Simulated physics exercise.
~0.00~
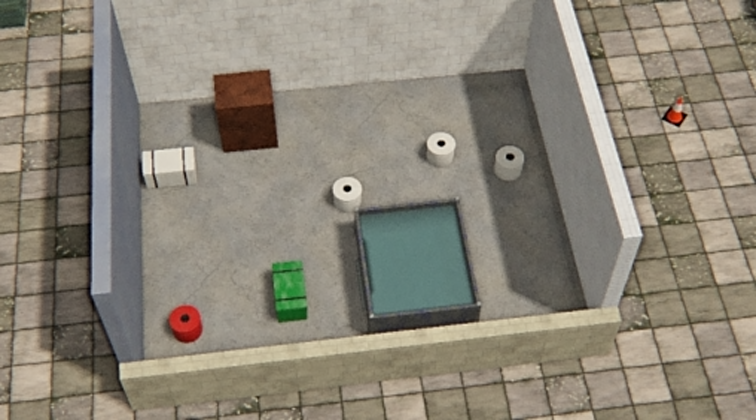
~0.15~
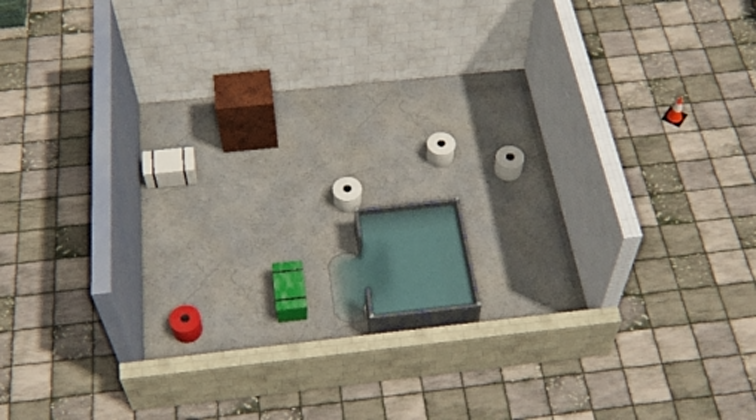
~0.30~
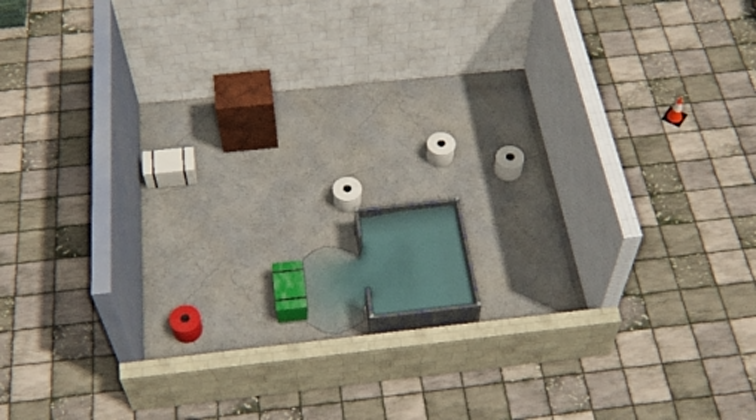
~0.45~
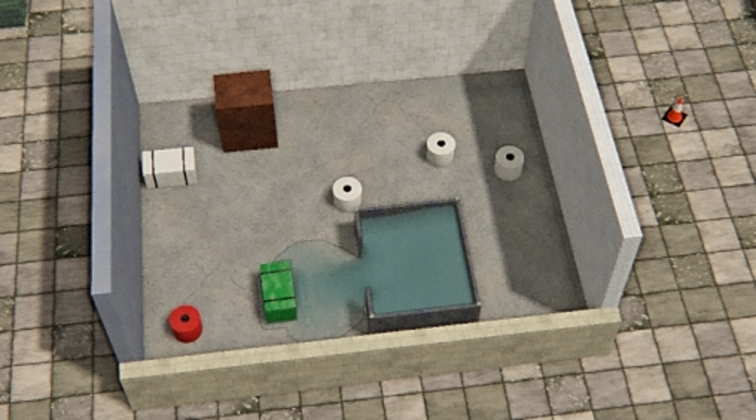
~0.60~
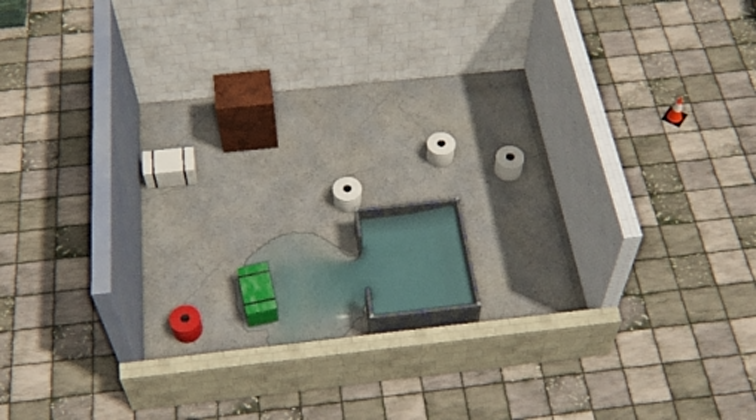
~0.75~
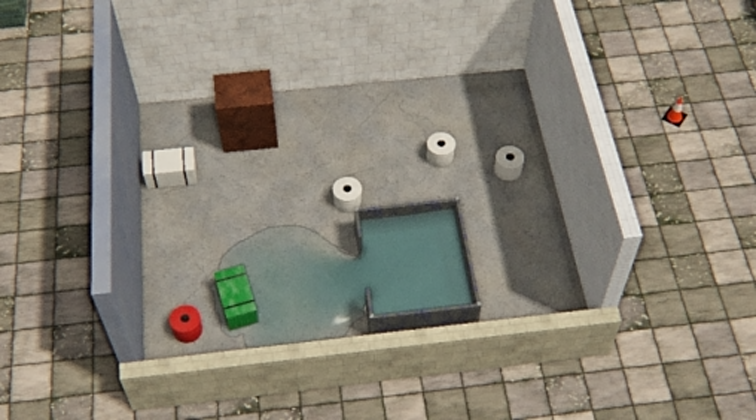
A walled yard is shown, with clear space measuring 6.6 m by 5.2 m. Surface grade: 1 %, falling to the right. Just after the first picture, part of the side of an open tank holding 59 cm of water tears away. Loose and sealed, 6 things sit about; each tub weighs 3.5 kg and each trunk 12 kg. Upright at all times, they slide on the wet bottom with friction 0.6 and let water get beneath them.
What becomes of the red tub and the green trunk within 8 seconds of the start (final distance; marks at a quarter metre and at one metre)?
Once settled, the red tub lies far from the start and the green trunk lies far from the start.
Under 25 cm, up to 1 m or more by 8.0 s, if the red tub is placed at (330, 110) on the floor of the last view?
Short answer: It drifts a great distance.
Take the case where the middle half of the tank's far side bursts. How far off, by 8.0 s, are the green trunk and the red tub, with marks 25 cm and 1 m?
Outcome - green trunk: No real movement, red tub: No real movement.
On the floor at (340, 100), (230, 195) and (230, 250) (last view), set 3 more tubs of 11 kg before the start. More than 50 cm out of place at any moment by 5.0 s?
In sequence: Stays within; goes beyond; goes beyond.
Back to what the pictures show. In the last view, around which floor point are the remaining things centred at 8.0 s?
They're centred close to (323, 172).
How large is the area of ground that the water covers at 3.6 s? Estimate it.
Roughly 17 m2 of it is wet.
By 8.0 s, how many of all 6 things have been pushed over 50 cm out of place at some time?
I get 3.
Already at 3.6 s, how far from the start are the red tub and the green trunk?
About 100 and 140 cm by then.
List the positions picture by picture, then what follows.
The red tub at (185, 319), on the bottom; the green trunk at (289, 285), on the bottom; 2.7 m2 under water; 0 of 6 have shifted, in the first frame.
The red tub at (185, 319) rests on the ground; the green trunk at (289, 285), on the bottom; 3.2 m2 under water; 0 of 6 have shifted, in the second frame.
The red tub at (185, 319) rests on the ground; the green trunk at (289, 285) rests on the ground; 3.9 m2 under water; 0 of 6 have shifted, in the third frame.
The red tub at (185, 319) rests on the ground; the green trunk at (278, 285) rests on the ground, 17 cm from its start; water covers 4.5 m2; 1 of 6 have shifted, in the fourth frame.
The red tub at (185, 319) rests on the ground; the green trunk at (257, 288) rests on the ground, 47 cm from its start; water covers 5.5 m2; 1 of 6 have shifted, in the fifth frame.
The red tub at (185, 319), on the bottom; the green trunk at (235, 291) rests on the ground, 80 cm from its start; water covers 6.6 m2; 1 of 6 have shifted, in the sixth frame.
After 1.6 s the red tub is near (154, 331), 0.5 m from its start, afloat; the green trunk is near (168, 300), 1.8 m from its start, afloat; 2 afloat.
After 3.6 s the red tub is near (177, 262), 0.9 m from its start, afloat; the green trunk is near (189, 303), 1.5 m from its start, afloat; 3 afloat.
After 5.6 s the red tub is near (192, 179), 2.5 m from its start, afloat; the green trunk is near (172, 261), 1.8 m from its start, afloat; 3 afloat.
After 8.0 s the red tub is near (225, 154), 3.0 m from its start, afloat; the green trunk is near (174, 191), 2.5 m from its start, afloat; 3 afloat.
